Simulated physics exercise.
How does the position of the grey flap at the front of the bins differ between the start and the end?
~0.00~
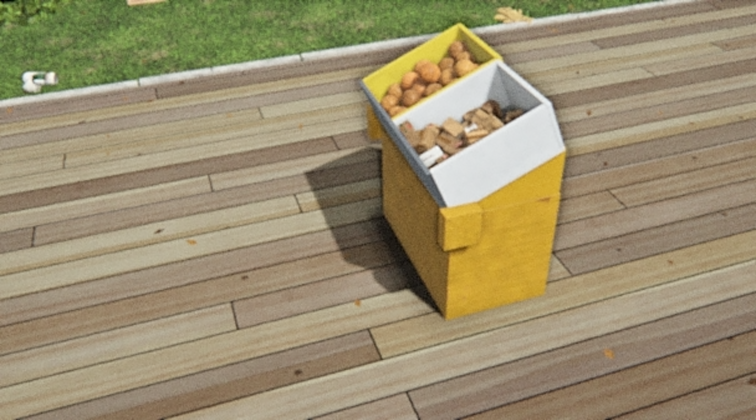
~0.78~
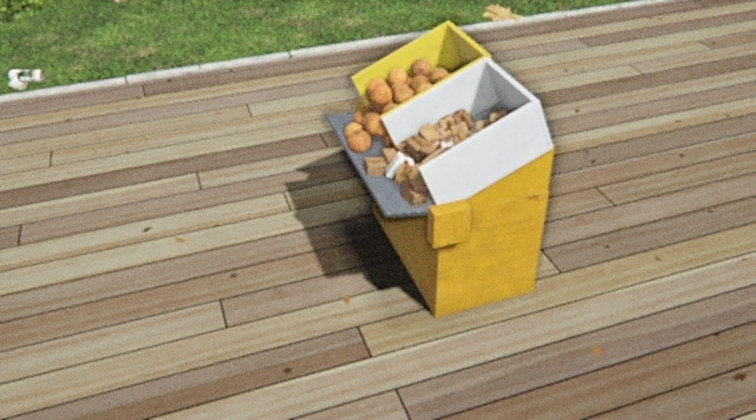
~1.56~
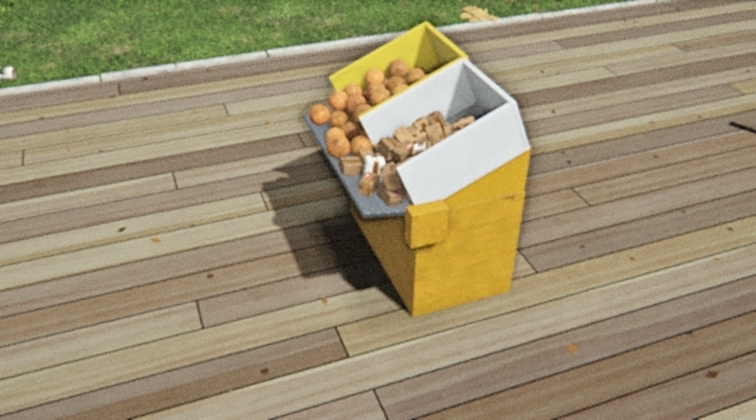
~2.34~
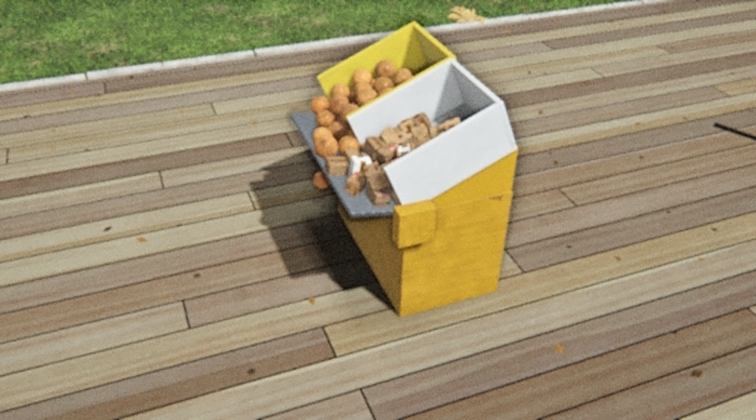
At the start the flap is leaning up against the front of the bins, and by the end it has swung down and lies over on its side, sticking out to the left with parcels and onions on it.
